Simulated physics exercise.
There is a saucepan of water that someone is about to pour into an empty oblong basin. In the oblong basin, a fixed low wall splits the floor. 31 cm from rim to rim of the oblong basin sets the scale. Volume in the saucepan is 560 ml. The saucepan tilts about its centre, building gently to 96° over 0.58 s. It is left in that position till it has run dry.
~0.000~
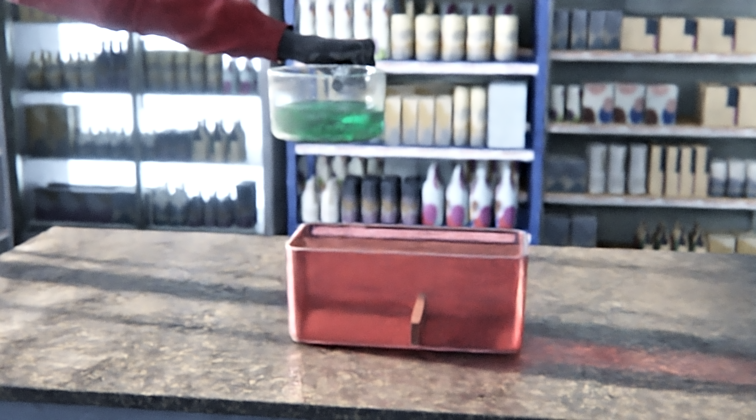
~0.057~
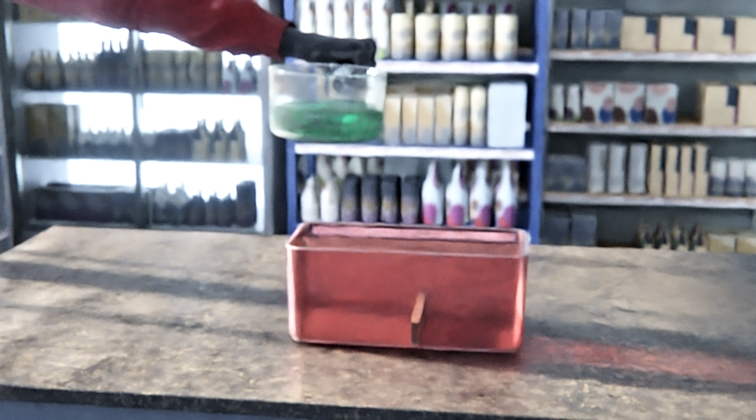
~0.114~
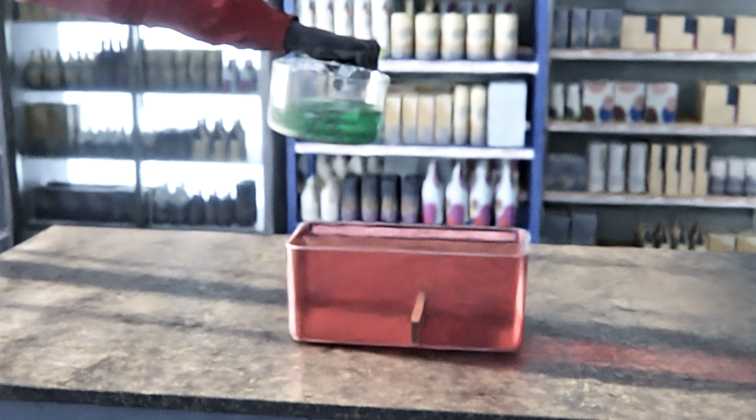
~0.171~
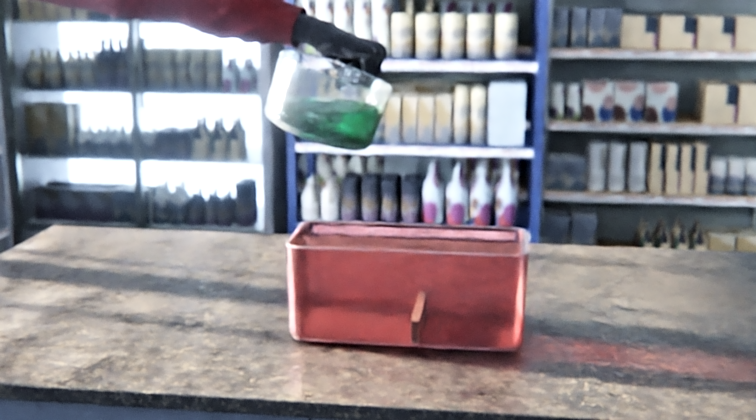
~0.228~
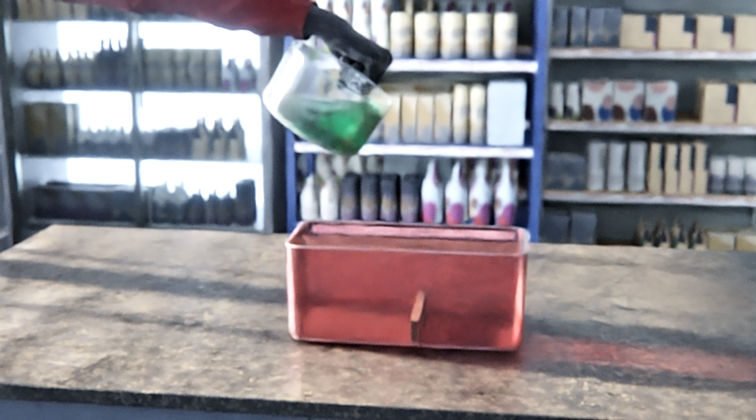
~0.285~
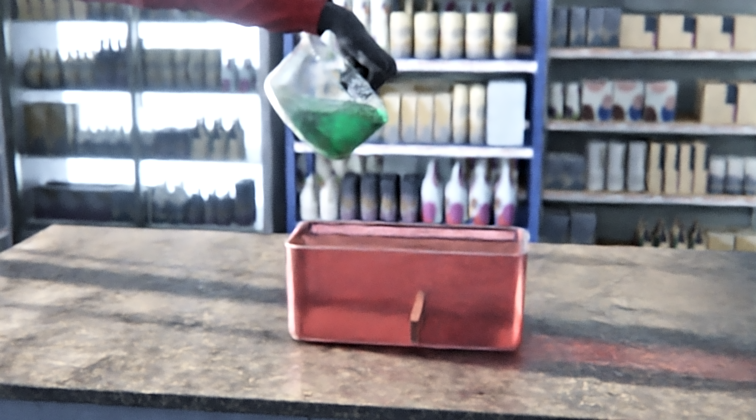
At the start, a gloved hand in a red sleeve holds a clear container of green liquid level above a reddish see-through oblong basin on a counter, with stocked shelves behind. The hand then tilts the container clockwise, gently at first and then steeply, and the liquid shifts inside it.
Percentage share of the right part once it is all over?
61 per cent.
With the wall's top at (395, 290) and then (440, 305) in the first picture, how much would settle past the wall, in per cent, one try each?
In order, 90 and 10 per cent.
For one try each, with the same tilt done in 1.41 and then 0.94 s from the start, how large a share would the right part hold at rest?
Try 1: Approx. 70 %; try 2: Approx. 70 %.
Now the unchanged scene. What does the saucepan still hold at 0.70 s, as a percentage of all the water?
Around 16 in a hundred.
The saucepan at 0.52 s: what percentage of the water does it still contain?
I'd estimate some 38 % remains.
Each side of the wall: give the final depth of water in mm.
Around 10 mm deep on the left, around 20 mm deep on the right.
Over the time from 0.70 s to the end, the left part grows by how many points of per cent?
Some 18 per cent.
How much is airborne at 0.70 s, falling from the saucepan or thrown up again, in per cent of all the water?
Roughly 12 per cent.
Then, 0.52 s in, the tilt is 94° and 37 per cent is still to pour, 4 is left of the wall and 10 right of it.
Then, 0.70 s in, the tilt is 96° and 17 per cent is still to pour, 19 is left of the wall and 52 right of it.
Then, 0.88 s in, the tilt is 96° and 5 per cent is still to pour, 30 is left of the wall and 57 right of it.
Then, 1.08 s in, the tilt is 96° and 2 per cent is still to pour, 35 is left of the wall and 61 right of it.
Finally, 38 per cent lies left of the wall, 61 right of it and 1 outside.
